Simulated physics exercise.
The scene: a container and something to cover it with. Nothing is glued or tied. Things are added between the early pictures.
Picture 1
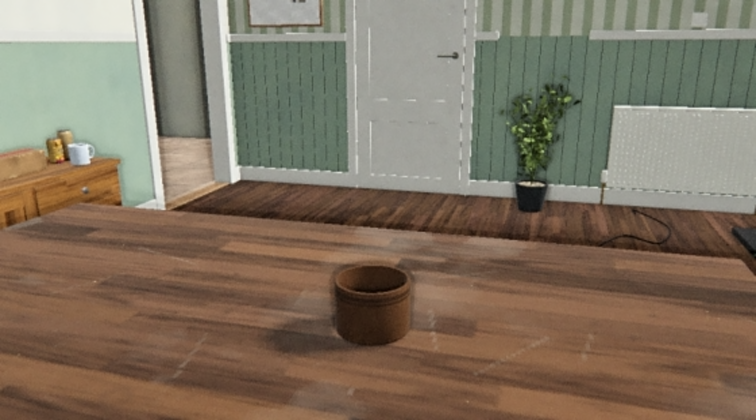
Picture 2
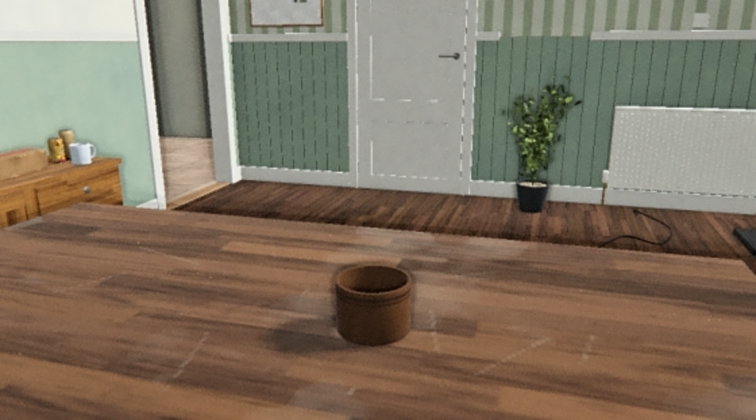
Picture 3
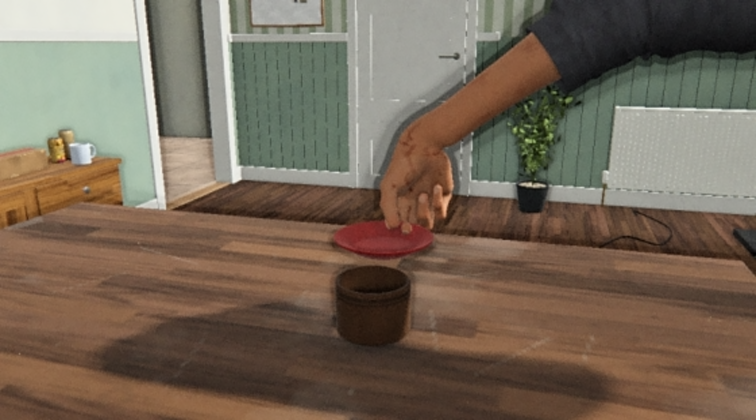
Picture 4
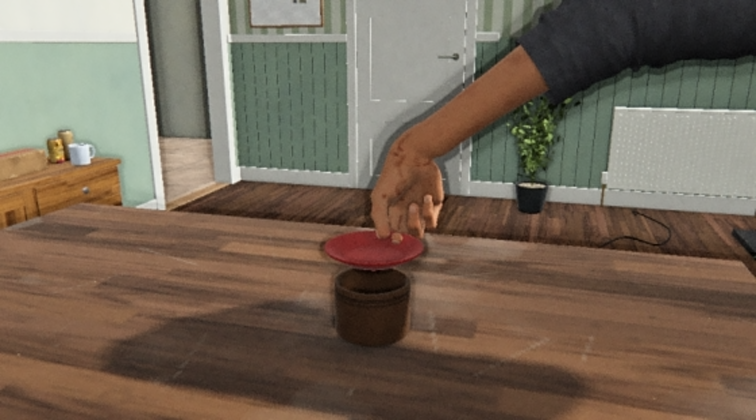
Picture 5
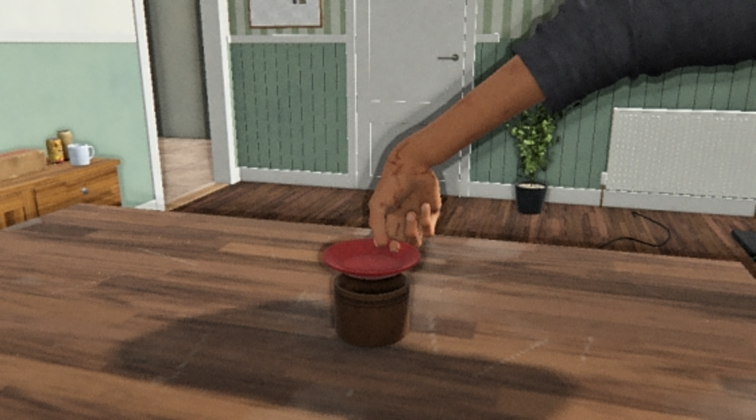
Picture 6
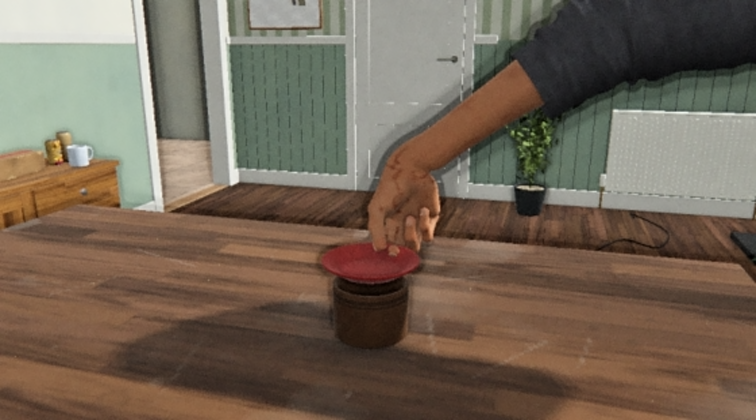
A hand at the end of a dark-sleeved arm reaches in from the upper right with a red saucer, above a wooden tabletop in a green-panelled room seen from slightly above. A small brown pot stands near the middle, with a white door, leafy plant and radiator behind. The hand brings the saucer slightly left and lowers it onto the pot, still holding it, while the camera stays practically still.
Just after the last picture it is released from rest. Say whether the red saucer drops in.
As it turns out, the red saucer covers the opening.
Then, 0.10 s on from there, red saucer moving near (371, 275).
Then, 0.42 s on from there, red saucer sitting on the rim near (371, 275).
In the end, the red saucer works as a lid, near (371, 275).
